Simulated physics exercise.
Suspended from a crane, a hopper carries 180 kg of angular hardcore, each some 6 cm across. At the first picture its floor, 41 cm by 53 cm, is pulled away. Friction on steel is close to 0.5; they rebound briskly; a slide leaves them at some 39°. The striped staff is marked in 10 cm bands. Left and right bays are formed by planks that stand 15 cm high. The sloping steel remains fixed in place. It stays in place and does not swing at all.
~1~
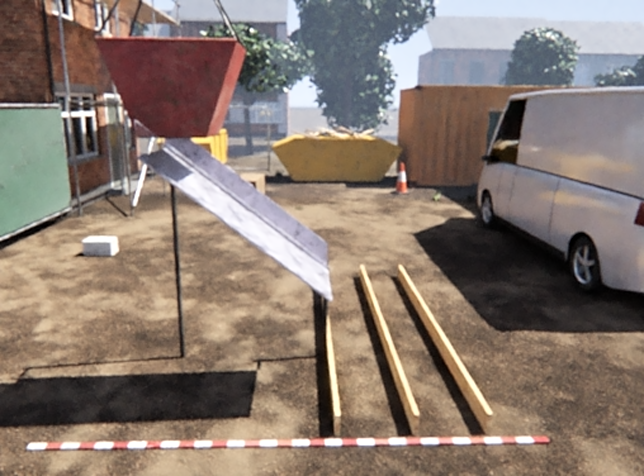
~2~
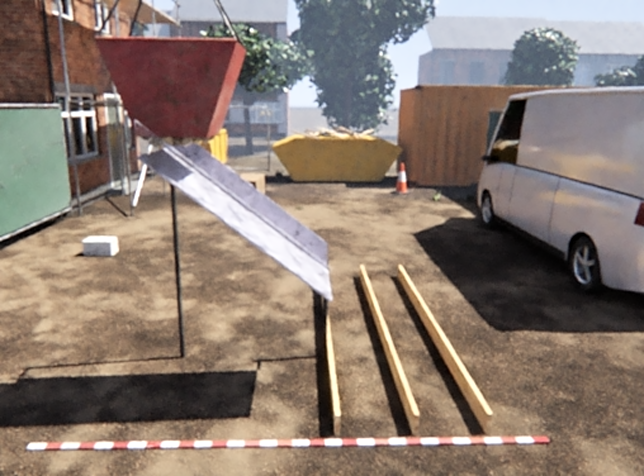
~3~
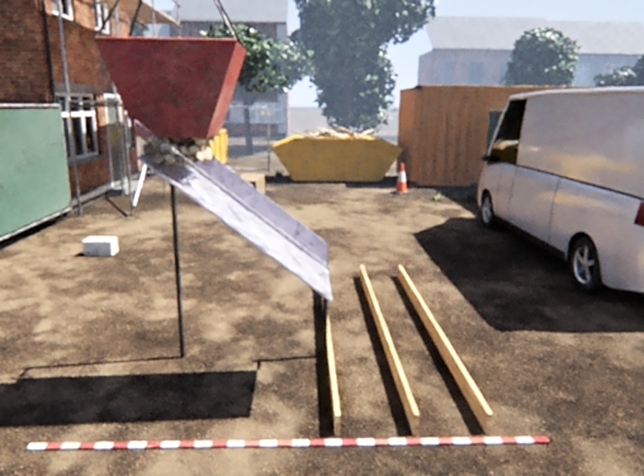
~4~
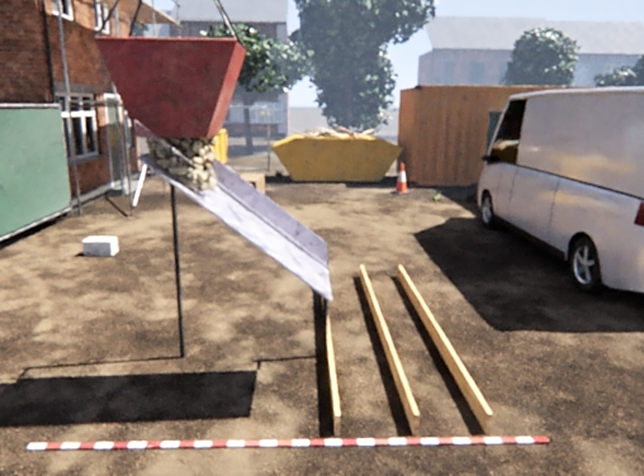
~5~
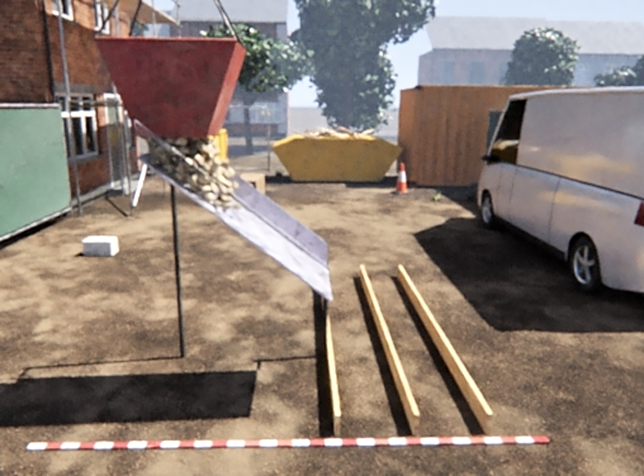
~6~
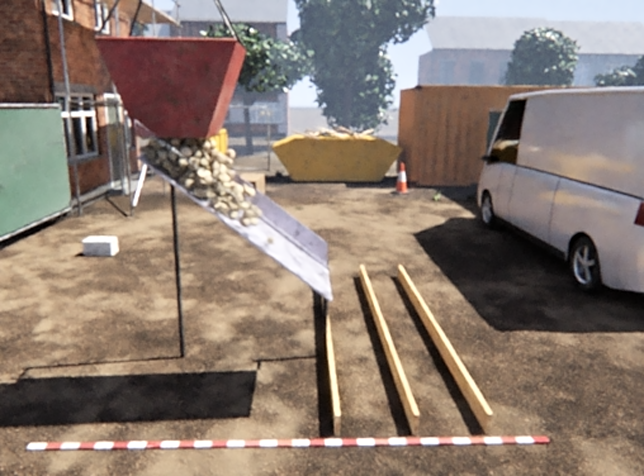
A red hopper hangs at the upper left of a sunlit building yard, seen from a fixed, slightly raised viewpoint. Below it slopes a grey metal slide, with three pale planks, a red-and-white striped strip, a white van at right, a yellow skip and an orange cone around. Pale stones emerge beneath the hopper, thicken into a heap and slide down the chute toward the right.
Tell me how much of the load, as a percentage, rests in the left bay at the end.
Some 44 percent of it.
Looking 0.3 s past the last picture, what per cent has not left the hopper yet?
Close to 25 per cent of the load.
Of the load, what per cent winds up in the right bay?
It works out to some 55 percent.
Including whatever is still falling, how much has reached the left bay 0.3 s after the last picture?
Roughly 0 percent by that time.
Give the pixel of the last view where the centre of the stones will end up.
Around (405, 377).
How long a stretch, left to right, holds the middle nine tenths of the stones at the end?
80 cm.
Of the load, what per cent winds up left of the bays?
I'd say close to 0 per cent.
Then, 0.3 s after the last picture, 23 % in the hopper, 71 % on the steel, 4 % falling or lying left of the bays, 2 % falling or lying in the left bay; the stones farthest right are at (357, 303).
Then, 0.7 s after the last picture, 1 % in the hopper, 70 % on the steel, 3 % falling or lying left of the bays, 18 % falling or lying in the left bay, 8 % falling or lying in the right bay; the stones farthest right are at (456, 380).
Then, 1.3 s after the last picture, 0 % in the hopper, 25 % on the steel, 2 % falling or lying left of the bays, 39 % falling or lying in the left bay, 33 % falling or lying in the right bay, 1 % falling or lying right of the bays; the stones farthest right are at (483, 378).
Then, 2.2 s after the last picture, 0 % in the hopper, 1 % falling or lying left of the bays, 44 % falling or lying in the left bay, 53 % falling or lying in the right bay, 2 % falling or lying right of the bays; the stones farthest right are at (513, 382).
Then, 4.1 s after the last picture, 0 % in the hopper, 1 % left of the bays, 44 % in the left bay, 53 % in the right bay, 2 % right of the bays; the stones farthest right are at (515, 380).
